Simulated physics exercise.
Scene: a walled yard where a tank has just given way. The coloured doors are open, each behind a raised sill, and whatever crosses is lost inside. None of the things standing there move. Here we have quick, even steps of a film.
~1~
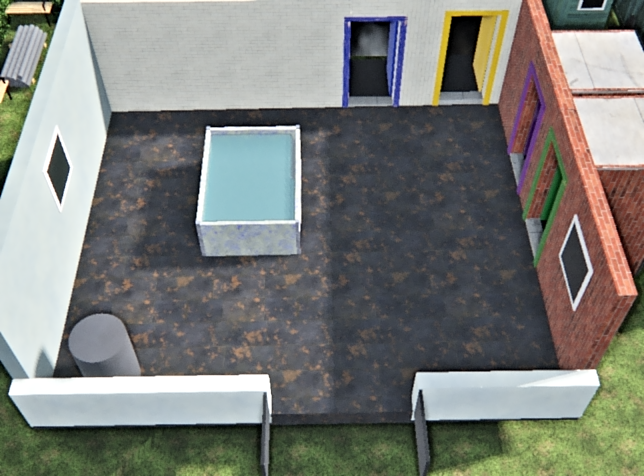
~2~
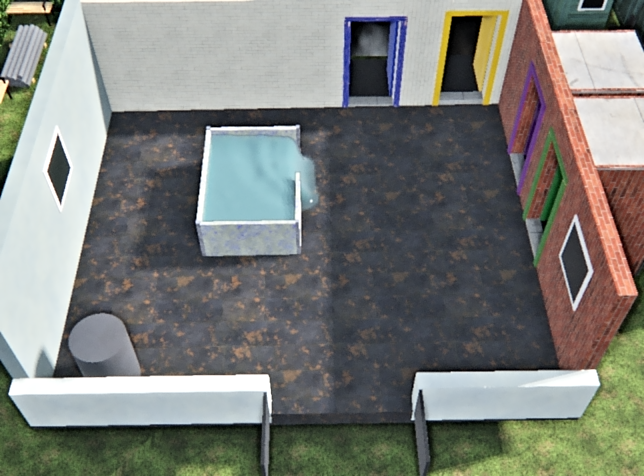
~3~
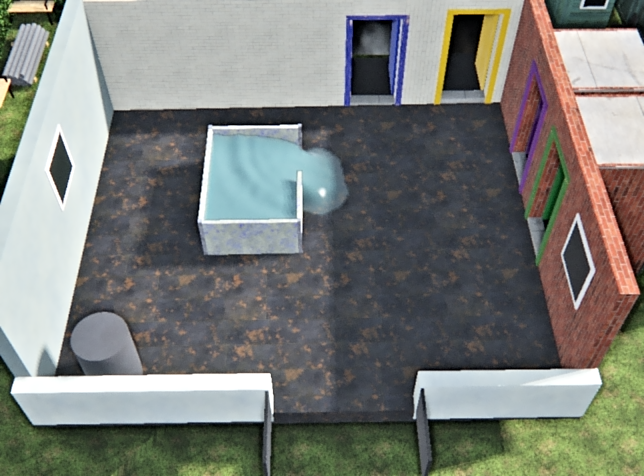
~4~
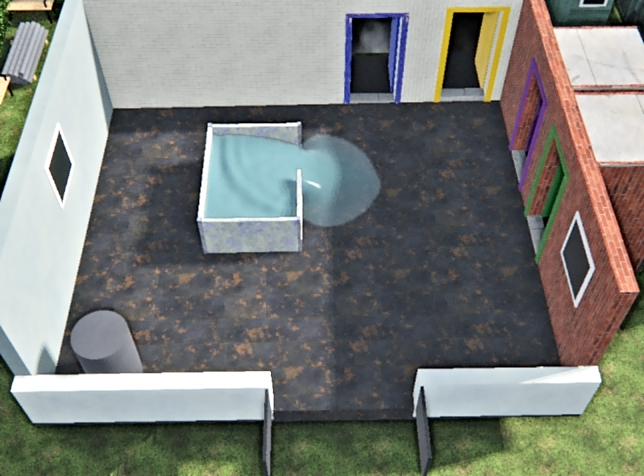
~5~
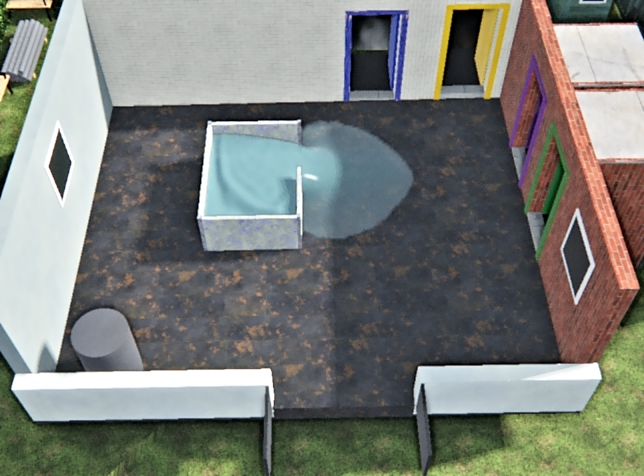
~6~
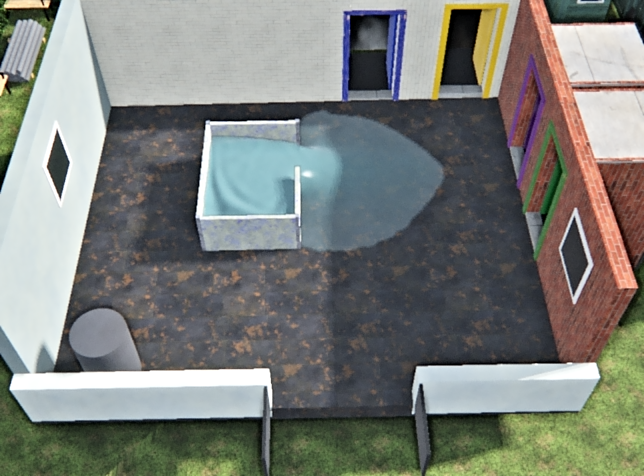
Pale blue-green water fills an open rectangular tank in a dark, rust-flecked walled yard, seen from high above, with grass in front. Blue and yellow doorways stand in the white back wall, purple and green ones in the red brick wall at right, and a grey cylinder at lower left. Water pours through a gap in the tank's right side and spreads rightward in a widening, rounded, then pointed sheet.
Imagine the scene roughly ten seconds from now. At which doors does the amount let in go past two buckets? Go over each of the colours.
Door by door: The green door goes past two; the purple door goes past two; the blue door goes past two; the yellow door goes past two.
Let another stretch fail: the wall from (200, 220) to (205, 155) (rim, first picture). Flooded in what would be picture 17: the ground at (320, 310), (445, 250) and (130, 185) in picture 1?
Untouched, untouched, submerged.
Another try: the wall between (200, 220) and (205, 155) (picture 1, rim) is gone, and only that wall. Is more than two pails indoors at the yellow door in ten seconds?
The yellow door falls short.
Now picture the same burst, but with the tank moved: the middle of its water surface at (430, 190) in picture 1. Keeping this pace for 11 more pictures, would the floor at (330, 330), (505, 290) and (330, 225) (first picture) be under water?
As listed: Untouched, reached, untouched.
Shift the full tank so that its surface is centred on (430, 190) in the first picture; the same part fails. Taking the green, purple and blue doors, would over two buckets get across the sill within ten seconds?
Lab note - green door breaks the limit, purple door breaks the limit, blue door remains within bounds.
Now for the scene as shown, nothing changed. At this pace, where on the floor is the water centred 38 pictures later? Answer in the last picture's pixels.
Centre of mass: Roughly (385, 213).
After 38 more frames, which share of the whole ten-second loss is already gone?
It comes to around 75 per cent.
A moment on, water covers 30 % of the floor; the green door not reached, the purple door under two buckets in, the blue door wet at the sill, nothing in, the yellow door not reached.
Next, water covers 35 % of the floor; the green door under two buckets in, the purple door far over two buckets in, the blue door over two buckets in, the yellow door under two buckets in.
Then, water covers 40 % of the floor; the green door over two buckets in, the purple door far over two buckets in, the blue door far over two buckets in, the yellow door over two buckets in.
Later, water covers 50 % of the floor; the green door far over two buckets in, the purple door far over two buckets in, the blue door far over two buckets in, the yellow door over two buckets in.
In the end, water covers 80 % of the floor; the green door far over two buckets in, the purple door far over two buckets in, the blue door far over two buckets in, the yellow door over two buckets in.
